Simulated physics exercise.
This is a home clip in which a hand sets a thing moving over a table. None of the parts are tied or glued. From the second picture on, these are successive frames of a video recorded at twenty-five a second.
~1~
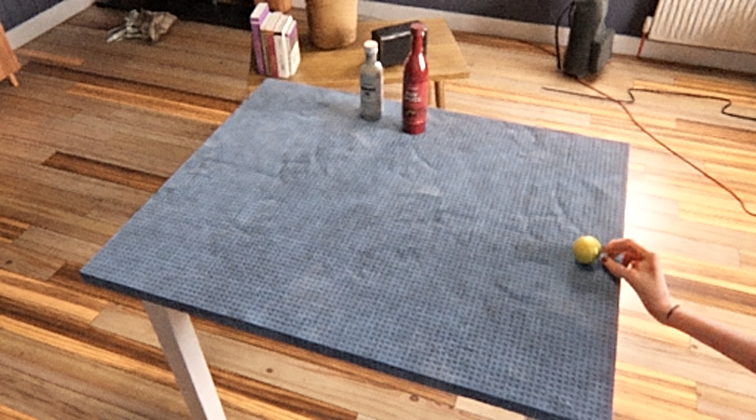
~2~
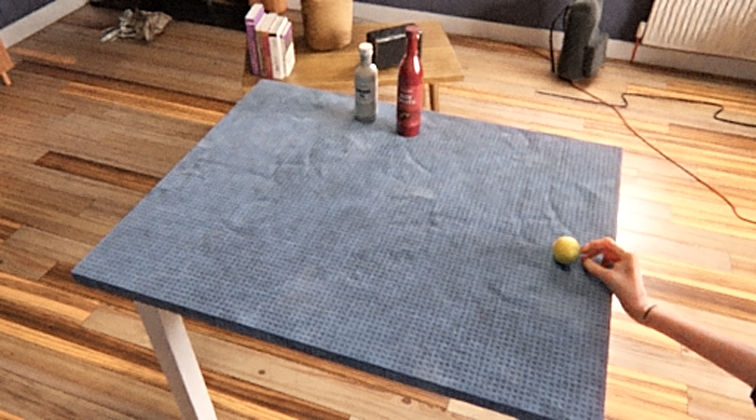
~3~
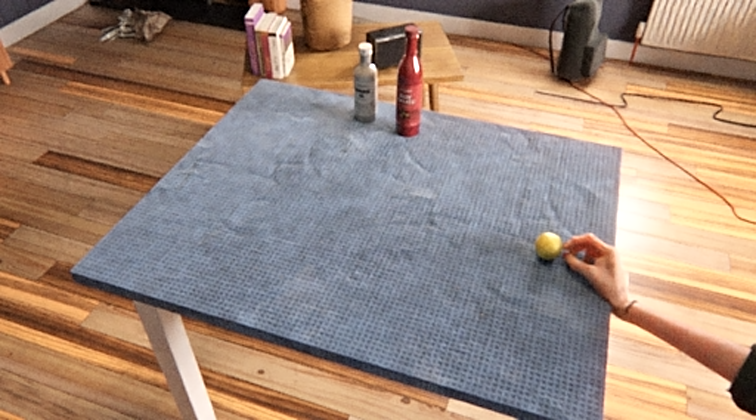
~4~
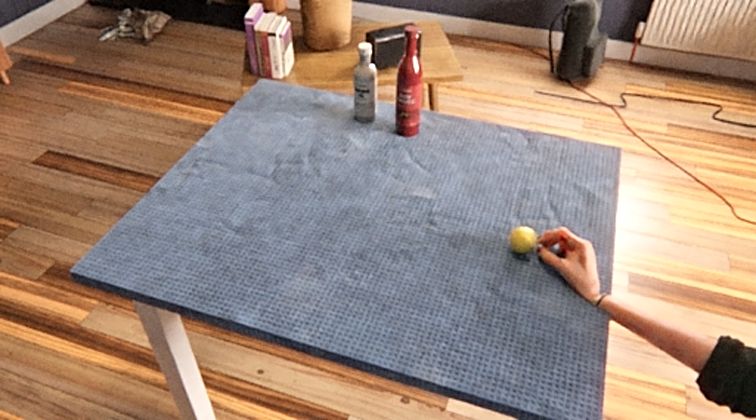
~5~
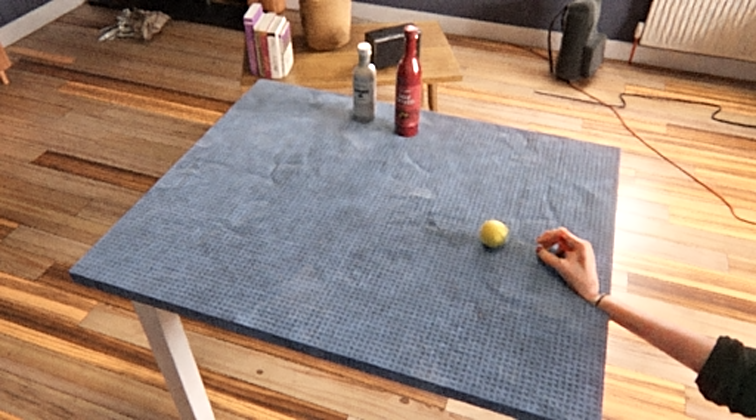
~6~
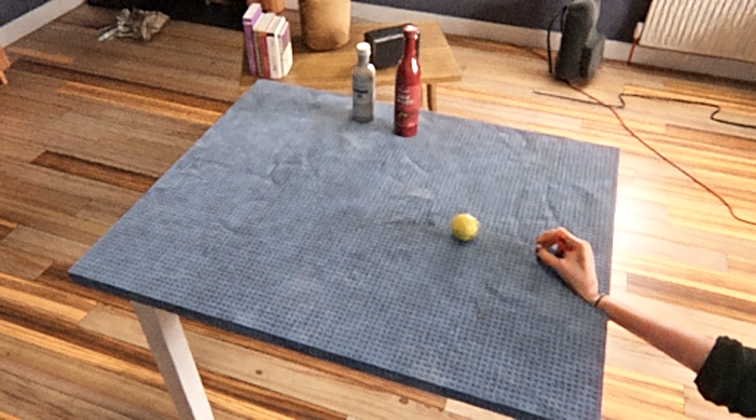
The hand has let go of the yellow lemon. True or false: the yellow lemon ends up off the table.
True.
Then, 0.30 s on from there, yellow lemon shifted well along near (282, 184).
Then, 0.60 s on from there, yellow lemon now off the table.
Then, 0.90 s on from there, things are still on the move.
In the end, off the table, yellow lemon.
